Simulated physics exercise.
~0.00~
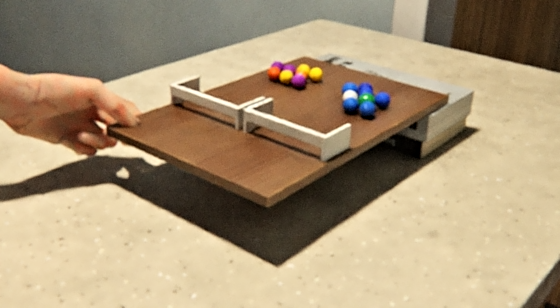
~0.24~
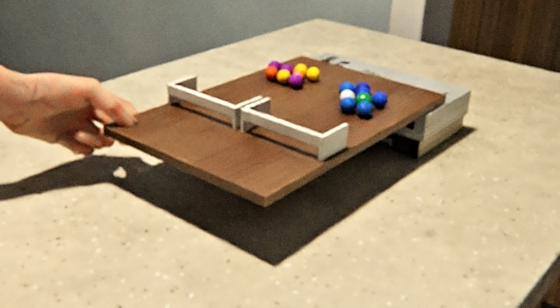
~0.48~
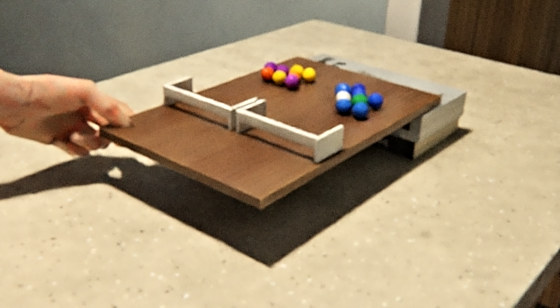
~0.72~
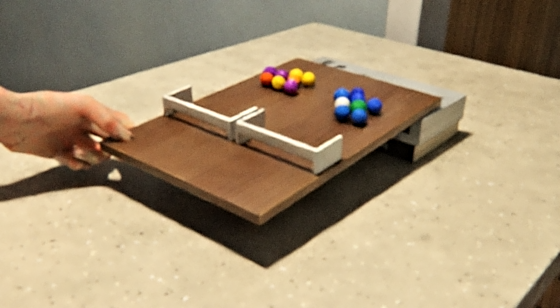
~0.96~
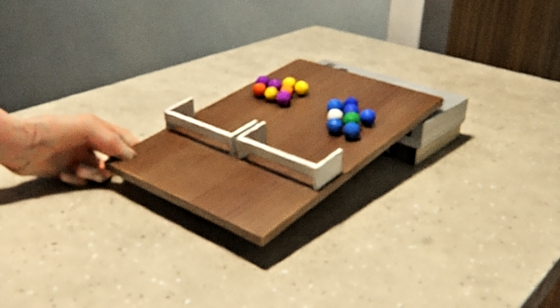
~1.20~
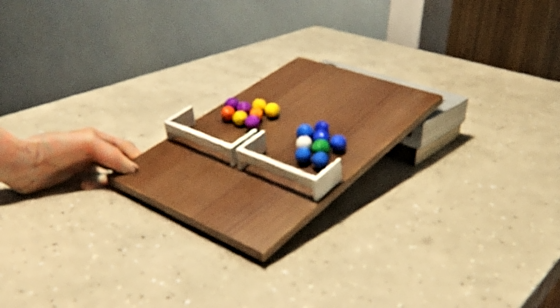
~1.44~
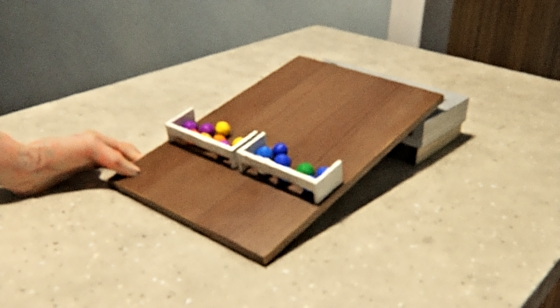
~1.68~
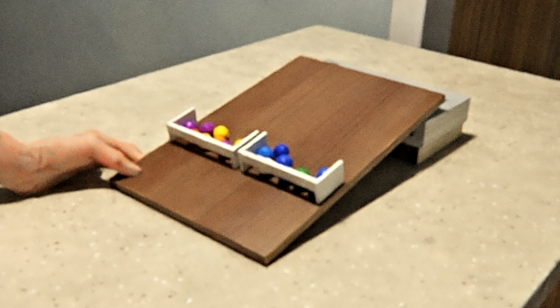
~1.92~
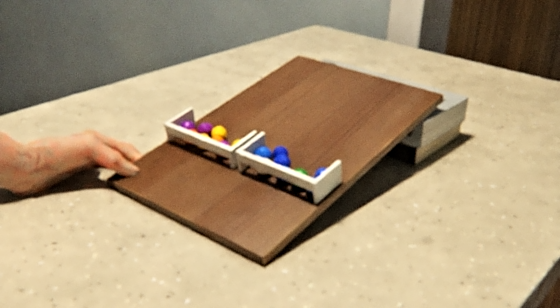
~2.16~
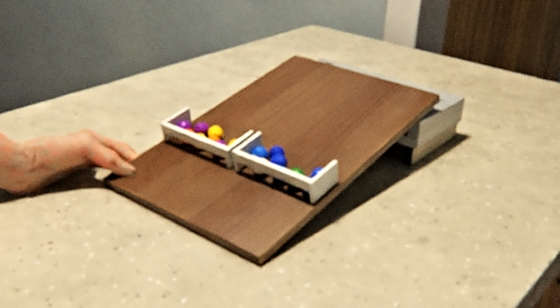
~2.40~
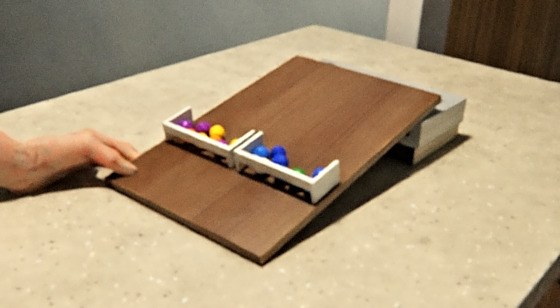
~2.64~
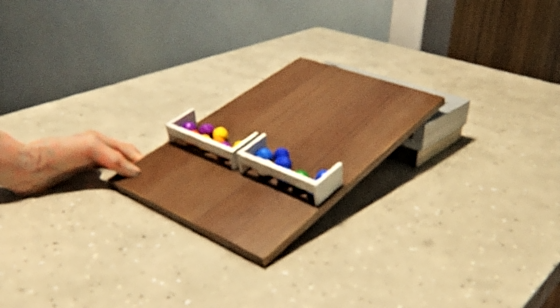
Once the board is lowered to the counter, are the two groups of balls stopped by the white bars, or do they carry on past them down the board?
Both groups are stopped by the white bars. The mostly blue balls and the red, yellow and purple ones each end up gathered behind their own bar.
